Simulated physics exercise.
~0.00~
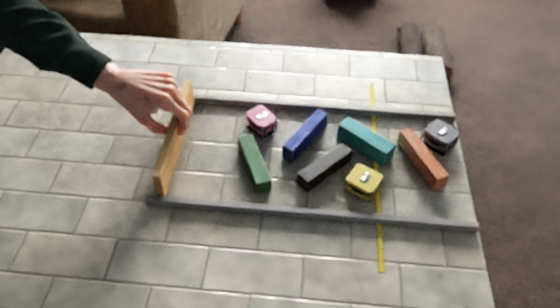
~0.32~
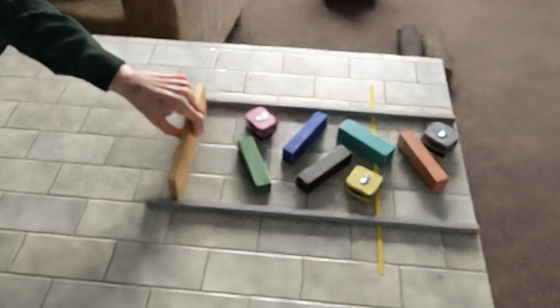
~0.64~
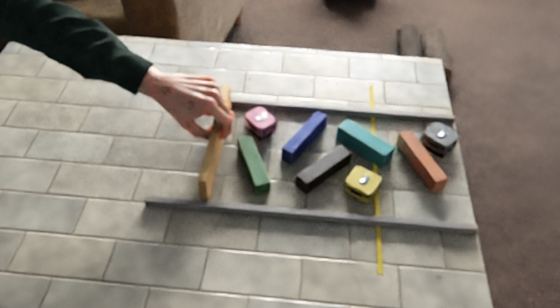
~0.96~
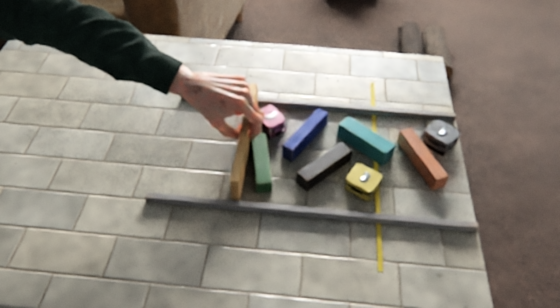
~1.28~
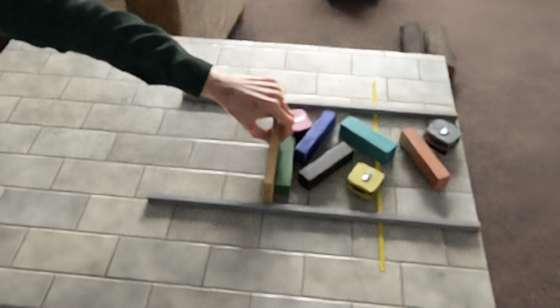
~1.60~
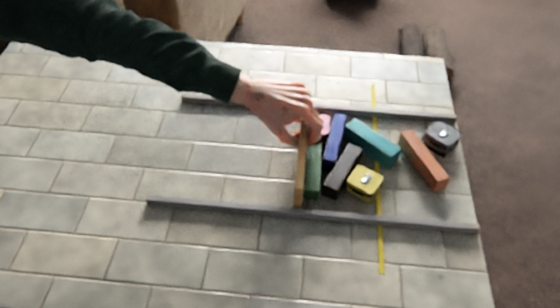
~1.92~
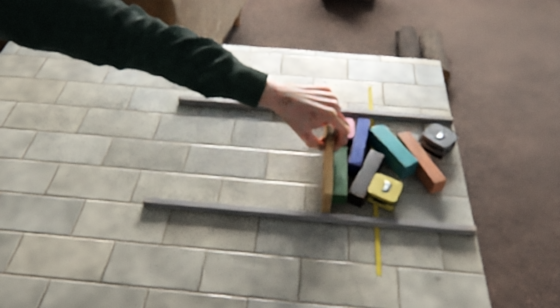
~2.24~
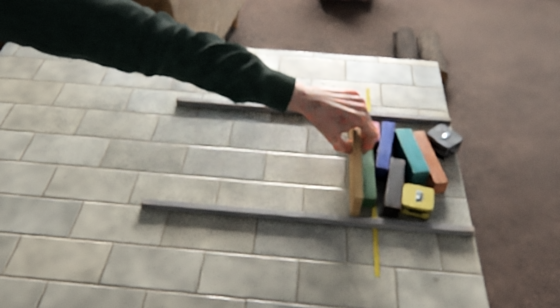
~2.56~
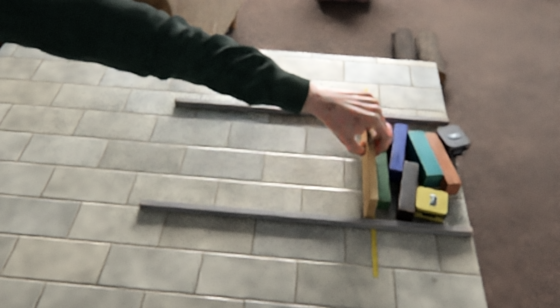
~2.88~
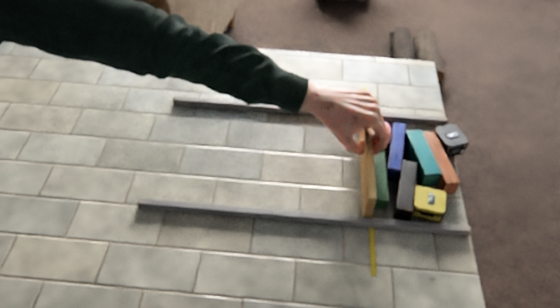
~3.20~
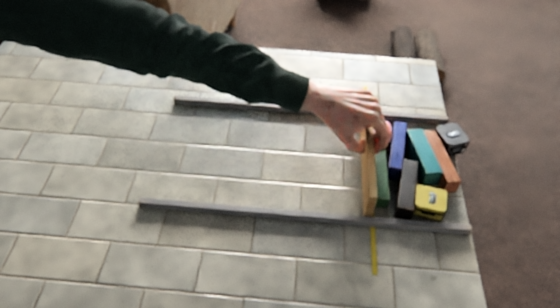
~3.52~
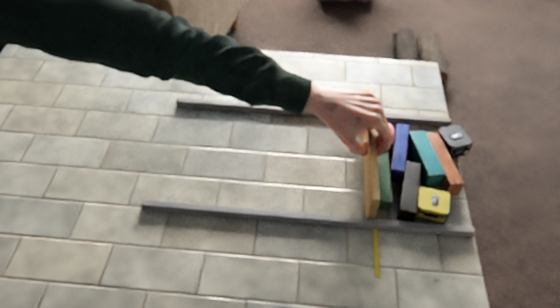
A hand in a dark green sleeve holds an upright wooden board at the left of a pale tiled tabletop, seen from above by a slightly swaying camera. Between two grey rails lie scattered pink, green, blue, black, turquoise, yellow, orange and dark grey blocks and sticks, with a yellow tape line crossing near the right. The hand slides the board rightward, meeting the green bar and pink case first, then gathering the blue and black pieces. The pile crowds against the turquoise, yellow, orange and grey ones. The board halts about at the tape, with everything packed near the right edge, still on the table.
